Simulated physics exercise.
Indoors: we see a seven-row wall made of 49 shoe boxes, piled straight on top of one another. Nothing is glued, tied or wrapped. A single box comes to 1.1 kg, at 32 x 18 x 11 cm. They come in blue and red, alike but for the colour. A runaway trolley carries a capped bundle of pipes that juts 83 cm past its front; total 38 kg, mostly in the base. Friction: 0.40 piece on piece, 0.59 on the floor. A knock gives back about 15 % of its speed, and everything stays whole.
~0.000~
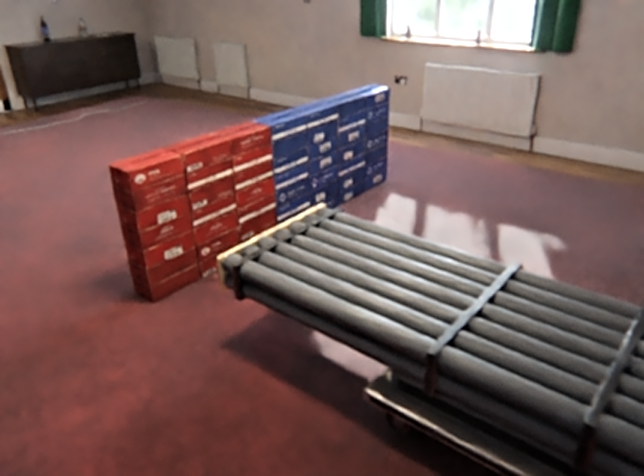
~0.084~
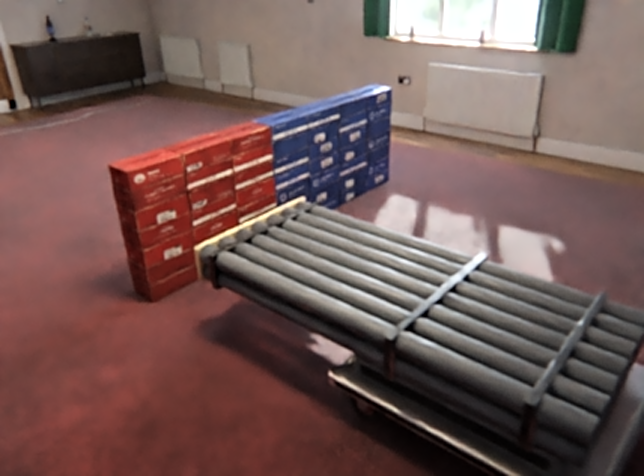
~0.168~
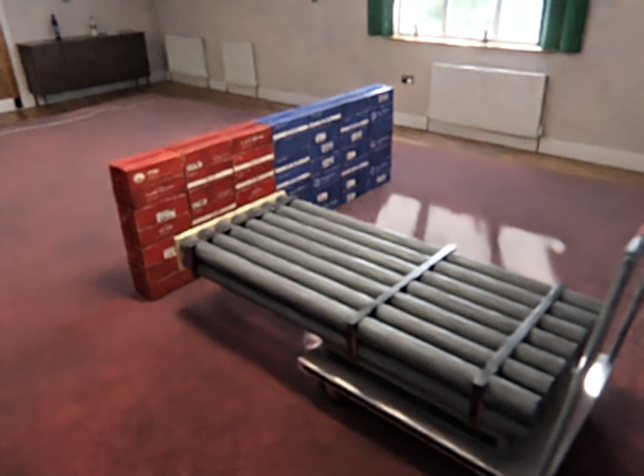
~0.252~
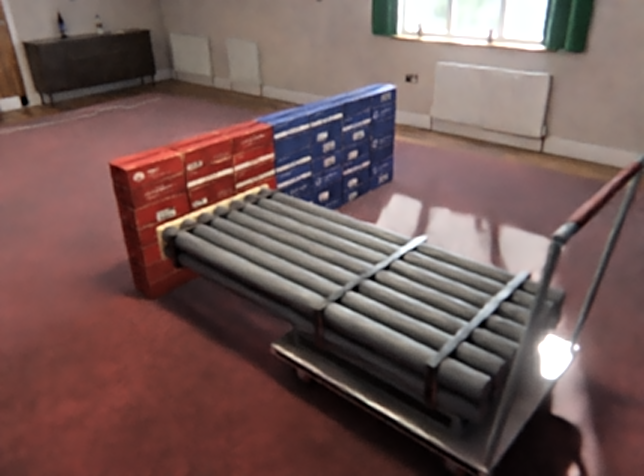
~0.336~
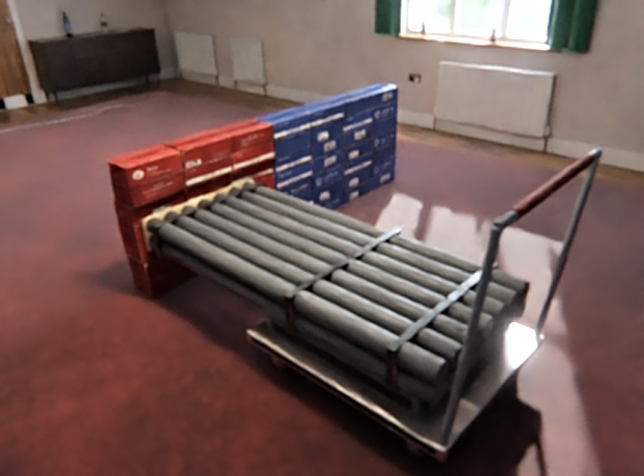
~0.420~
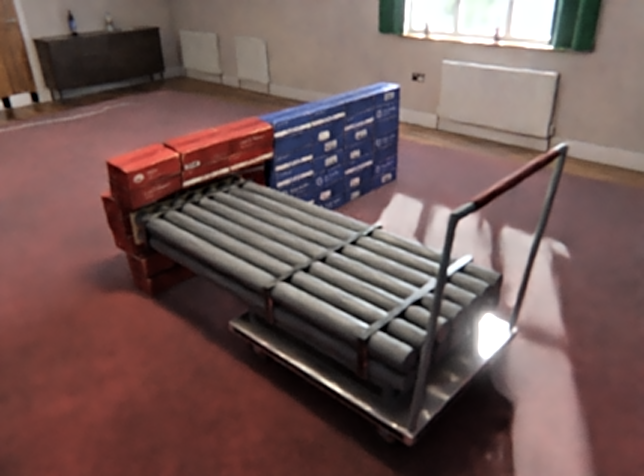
We see a flat trolley loaded with strapped grey tubes roll leftward across a red floor toward a low wall of red and blue boxes, then push into the red end, shoving several boxes out of line.
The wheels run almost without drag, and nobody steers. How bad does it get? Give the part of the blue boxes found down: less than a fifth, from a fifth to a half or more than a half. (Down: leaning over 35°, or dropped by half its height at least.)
It comes to less than a fifth.
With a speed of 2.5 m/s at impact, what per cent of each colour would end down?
In that case blue 0, red 90 per cent.
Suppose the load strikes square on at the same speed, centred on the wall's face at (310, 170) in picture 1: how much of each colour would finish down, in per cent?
In that case blue 60, red 20 per cent.
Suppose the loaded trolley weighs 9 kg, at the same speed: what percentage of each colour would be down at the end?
Then blue 0, red 70 per cent.
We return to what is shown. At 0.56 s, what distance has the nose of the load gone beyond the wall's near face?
Some 30 cm beyond.
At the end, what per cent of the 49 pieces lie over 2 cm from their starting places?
It is 45 per cent.
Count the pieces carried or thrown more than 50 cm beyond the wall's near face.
Roughly 14 of them.
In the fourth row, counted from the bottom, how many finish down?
3 of them.
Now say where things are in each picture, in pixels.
In the first picture (we follow the side turned to the camera; the camera moves round a little), load (227, 272) 54 cm short of the wall; top blue box (379, 99); top red box (252, 141); no piece has moved.
The second picture shows load (204, 262) 40 cm short of the wall; top blue box (380, 99).
The third picture shows load (183, 252) 25 cm short of the wall; top blue box (382, 99).
The fourth picture shows load (165, 241) 11 cm short of the wall; top blue box (385, 98).
The fifth picture shows load (149, 232) 28 mm into the wall's line; top blue box (386, 97); 9 stirred so far.
The sixth picture shows load (137, 226) 13 cm into the wall's line; top blue box (388, 97); top red box (252, 141) tipped 9°; steepest lean 9°, the box at (207, 155); 18 stirred so far.
Around 0.56 s, load 29 cm past the wall's line, still rolling; none of the 28 blue boxes down (13 of 49 in all colours); top blue box unmoved; top red box tipped 27°, 6 cm lower.
Around 0.84 s, load 57 cm past the wall's line, still rolling; none of the 28 blue boxes down (16 of 49 in all colours); top blue box unmoved; top red box on its side.
Around 1.42 s, load 1.03 m past the wall's line, still rolling; none of the 28 blue boxes down (17 of 49 in all colours); top blue box unmoved; top red box tipped 13°, 45 cm lower.
Finally (2.6 s), load 1.18 m past the wall's line, stopped; none of the 28 blue boxes down (16 of 49 in all colours); top blue box unmoved; top red box 54 cm lower. That is 0 per cent. Seen by the last camera, middles, top blue box near (378, 95), top red box near (224, 185).
